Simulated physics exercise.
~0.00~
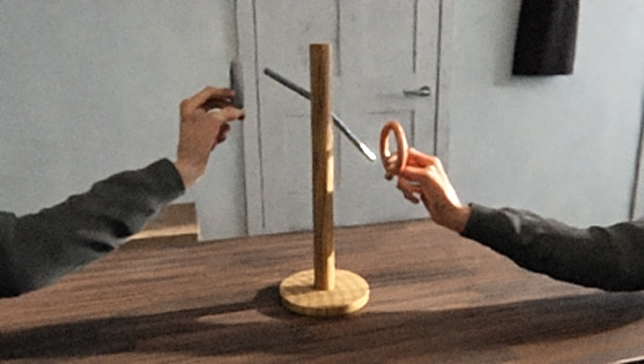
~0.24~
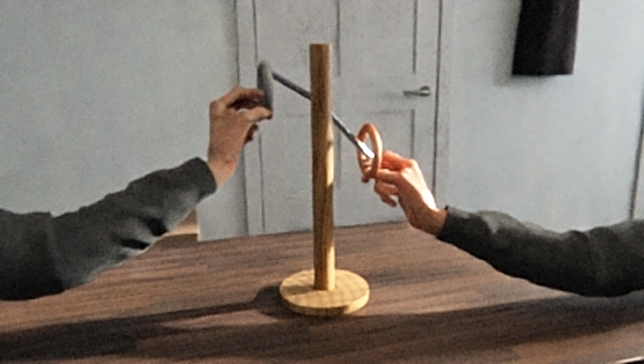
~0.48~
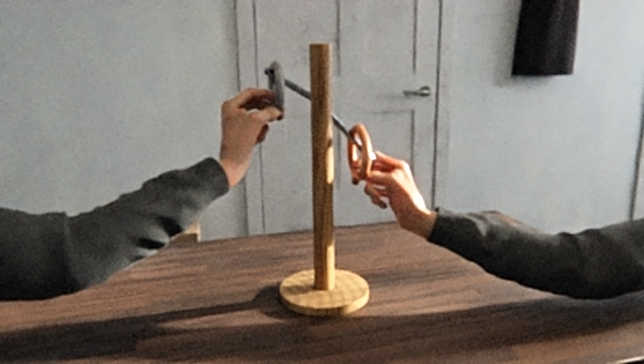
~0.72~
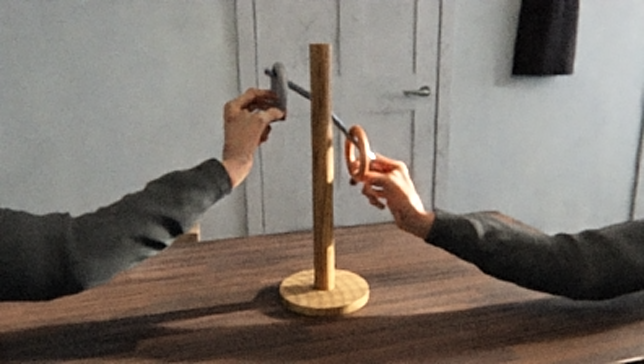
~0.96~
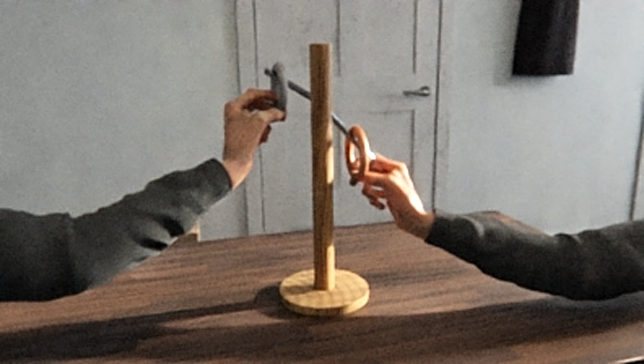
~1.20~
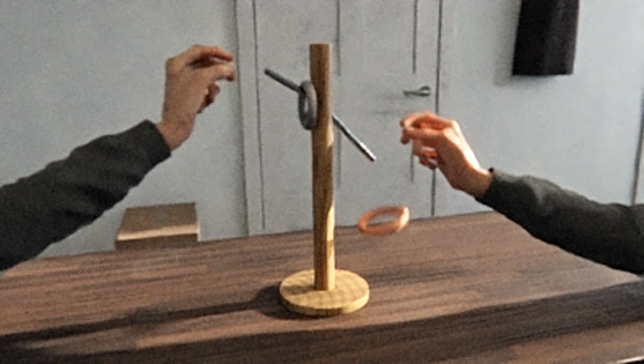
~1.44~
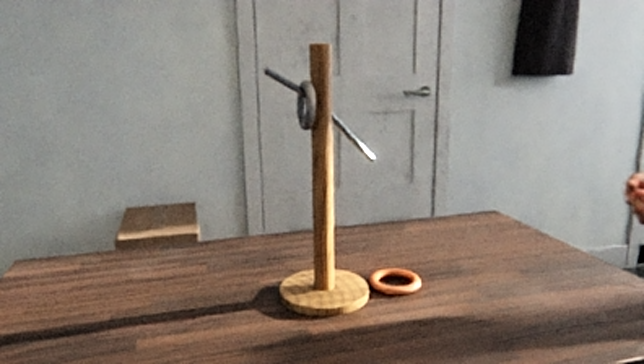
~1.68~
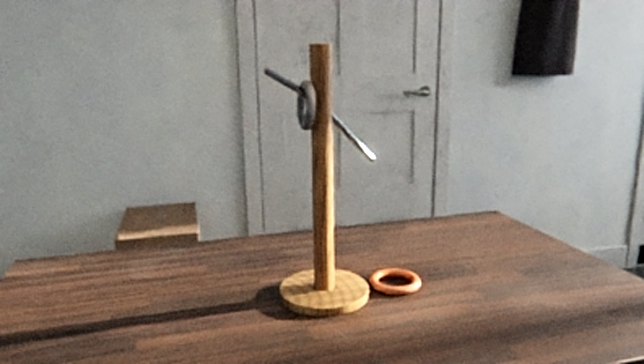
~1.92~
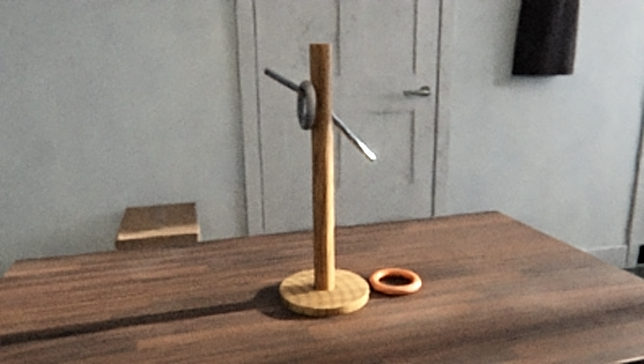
Two hands releasing rings on a wooden stand's slanted rod, the grey one staying hooked, the orange one dropping to the table.
